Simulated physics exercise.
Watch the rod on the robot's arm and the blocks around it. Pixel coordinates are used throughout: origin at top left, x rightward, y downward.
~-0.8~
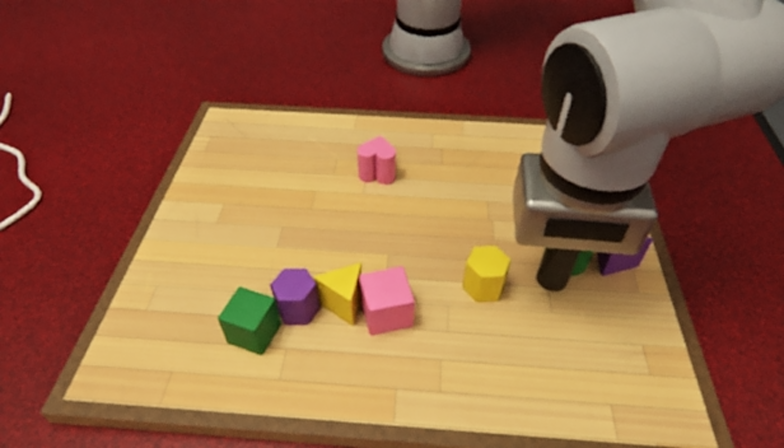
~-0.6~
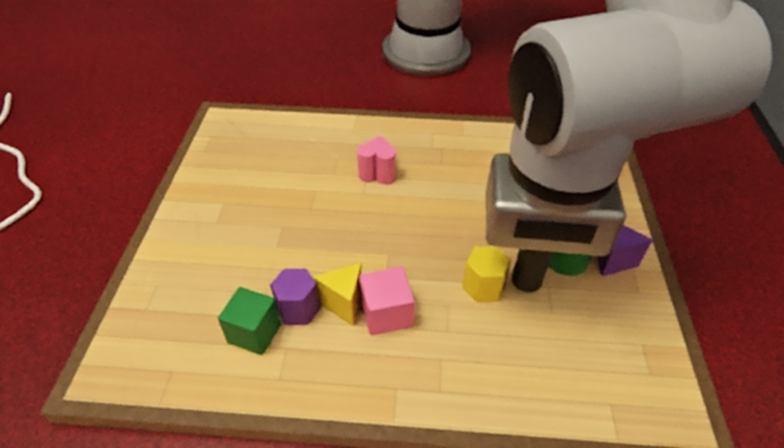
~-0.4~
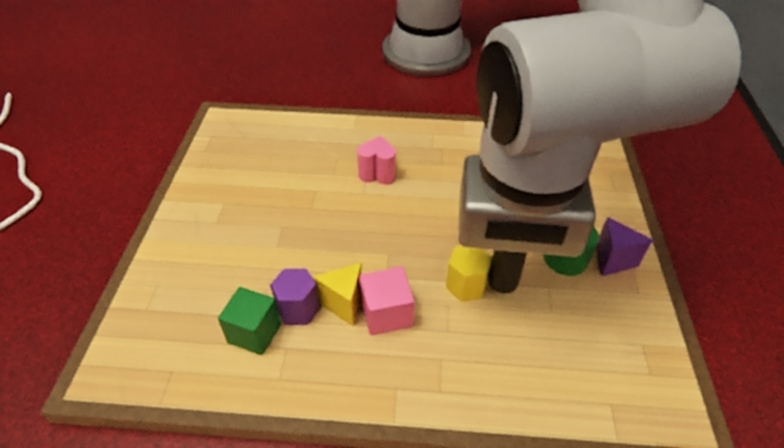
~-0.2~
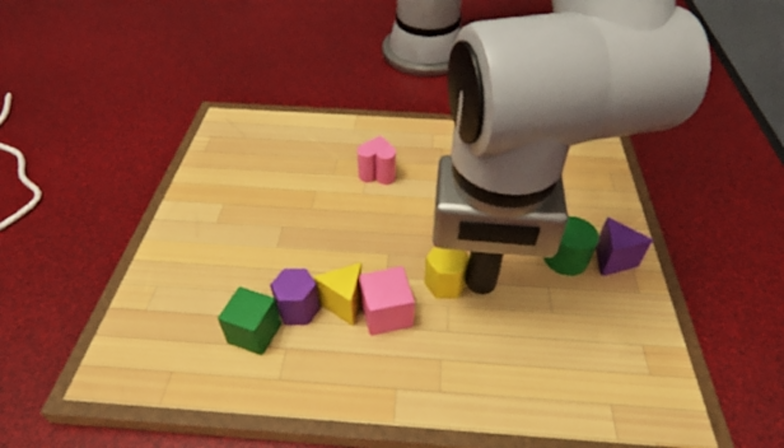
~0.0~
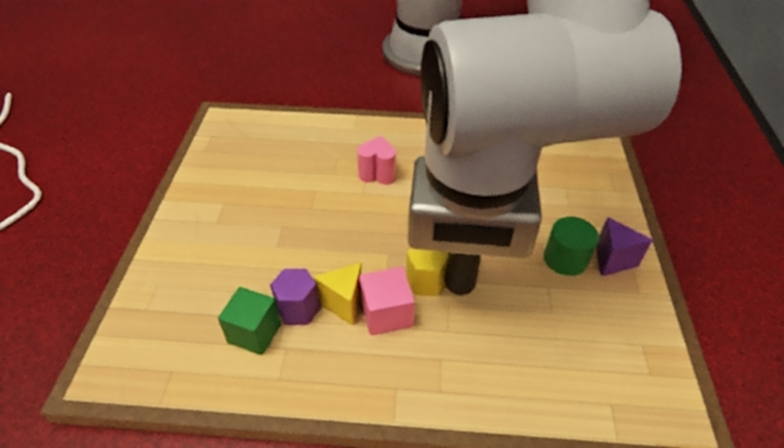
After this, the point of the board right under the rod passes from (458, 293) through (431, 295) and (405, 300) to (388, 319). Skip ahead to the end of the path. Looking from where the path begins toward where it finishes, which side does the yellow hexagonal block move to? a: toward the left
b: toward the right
b
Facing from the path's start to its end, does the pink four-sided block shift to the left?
Yes, I think so.
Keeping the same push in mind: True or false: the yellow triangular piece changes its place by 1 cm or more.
This is true.
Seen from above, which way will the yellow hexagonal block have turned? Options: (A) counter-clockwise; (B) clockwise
B.
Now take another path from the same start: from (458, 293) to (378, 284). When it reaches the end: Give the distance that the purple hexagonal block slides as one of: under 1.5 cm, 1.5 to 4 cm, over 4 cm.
It falls in the under 1.5 cm band.
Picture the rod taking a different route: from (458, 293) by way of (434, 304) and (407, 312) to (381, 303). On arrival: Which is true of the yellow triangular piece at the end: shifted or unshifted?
Displaced.
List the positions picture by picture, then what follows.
The first frame shows lower end of the rod at (552, 279), tops of blocks, purple hexagonal block at (293, 284), yellow triangular piece at (342, 279), pink four-sided block at (387, 287), yellow hexagonal block at (489, 260).
The second frame shows rod at (527, 280), blocks as before.
The third frame shows rod at (503, 281), yellow hexagonal block at (471, 259).
The fourth frame shows rod at (481, 282), yellow hexagonal block at (449, 257).
The fifth frame shows rod at (460, 283), purple hexagonal block at (293, 284), yellow triangular piece at (342, 279), pink four-sided block at (387, 287), yellow hexagonal block at (429, 254).
On the path given first. Halfway along, rod at (417, 285); yellow hexagonal block at (401, 245), turned 30° clockwise.
At the end, rod at (388, 309); purple hexagonal block at (286, 283), turned 20° anticlockwise; yellow triangular piece at (326, 281), turned 30° clockwise; pink four-sided block at (352, 312); yellow hexagonal block at (400, 245), turned 30° clockwise.
